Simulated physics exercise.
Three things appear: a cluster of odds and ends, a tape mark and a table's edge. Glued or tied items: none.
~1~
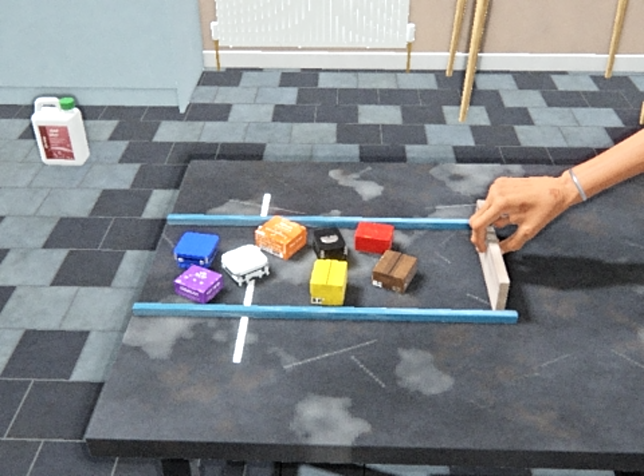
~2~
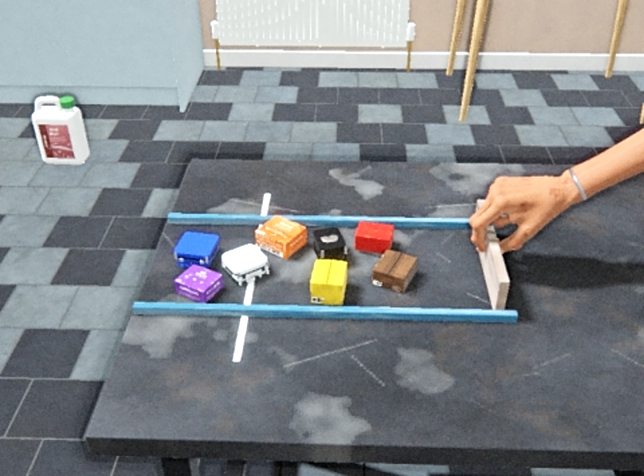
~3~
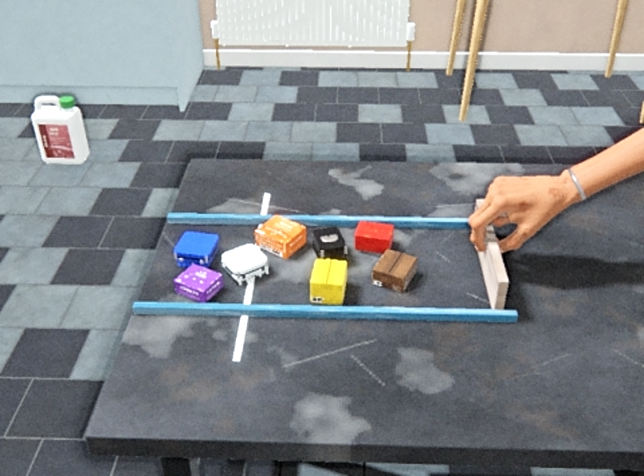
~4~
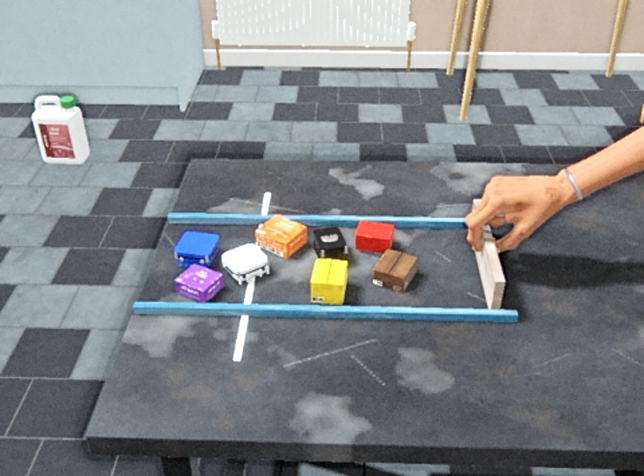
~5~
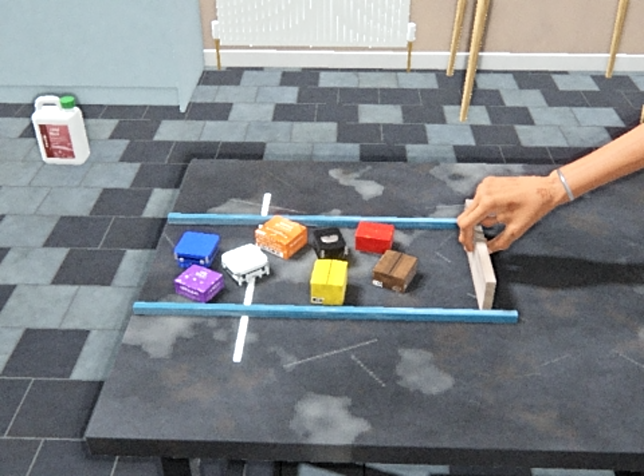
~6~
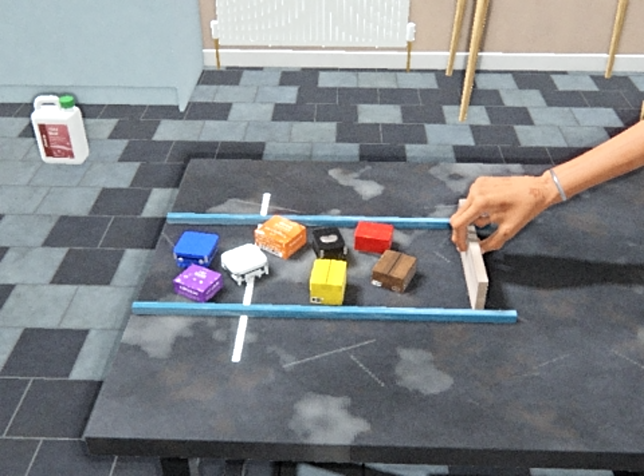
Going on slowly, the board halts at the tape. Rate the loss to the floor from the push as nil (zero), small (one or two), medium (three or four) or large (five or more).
The loss is nil.
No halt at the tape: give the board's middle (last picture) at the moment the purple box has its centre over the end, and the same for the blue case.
The middle is at (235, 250) when it's the purple box, and at (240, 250) when it's the blue case.
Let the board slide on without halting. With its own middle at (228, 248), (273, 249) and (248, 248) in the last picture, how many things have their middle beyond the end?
That makes 2, 0, 0.
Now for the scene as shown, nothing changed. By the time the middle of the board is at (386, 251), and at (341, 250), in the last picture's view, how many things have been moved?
Up to then 2, and up to the other point 5.
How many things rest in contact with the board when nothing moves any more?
That number would be 2.
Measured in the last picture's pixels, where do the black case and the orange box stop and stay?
The black case stops around (214, 249); the orange box around (198, 231).
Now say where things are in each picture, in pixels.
In the first frame, blue case (197, 251); purple box (199, 284); white case (245, 265); board (490, 254); tape (254, 265).
In the second frame, purple box (199, 284); red block (374, 237).
In the third frame, white case (245, 265); brown box (395, 271).
In the fourth frame, blue case (198, 251); yellow box (329, 281).
In the fifth frame, purple box (199, 284); orange box (281, 237).
In the sixth frame, blue case (197, 251); purple box (198, 284); white case (245, 265); board (471, 253); tape (254, 264).
Soon after, none off yet; blue case at rest near (197, 251); purple box at rest near (198, 284); white case at rest near (245, 265).
After that, none off yet; blue case moving near (192, 249); purple box displaced a little near (187, 285); white case displaced about its own width near (217, 265).
In the end, the number that fall off is zero.
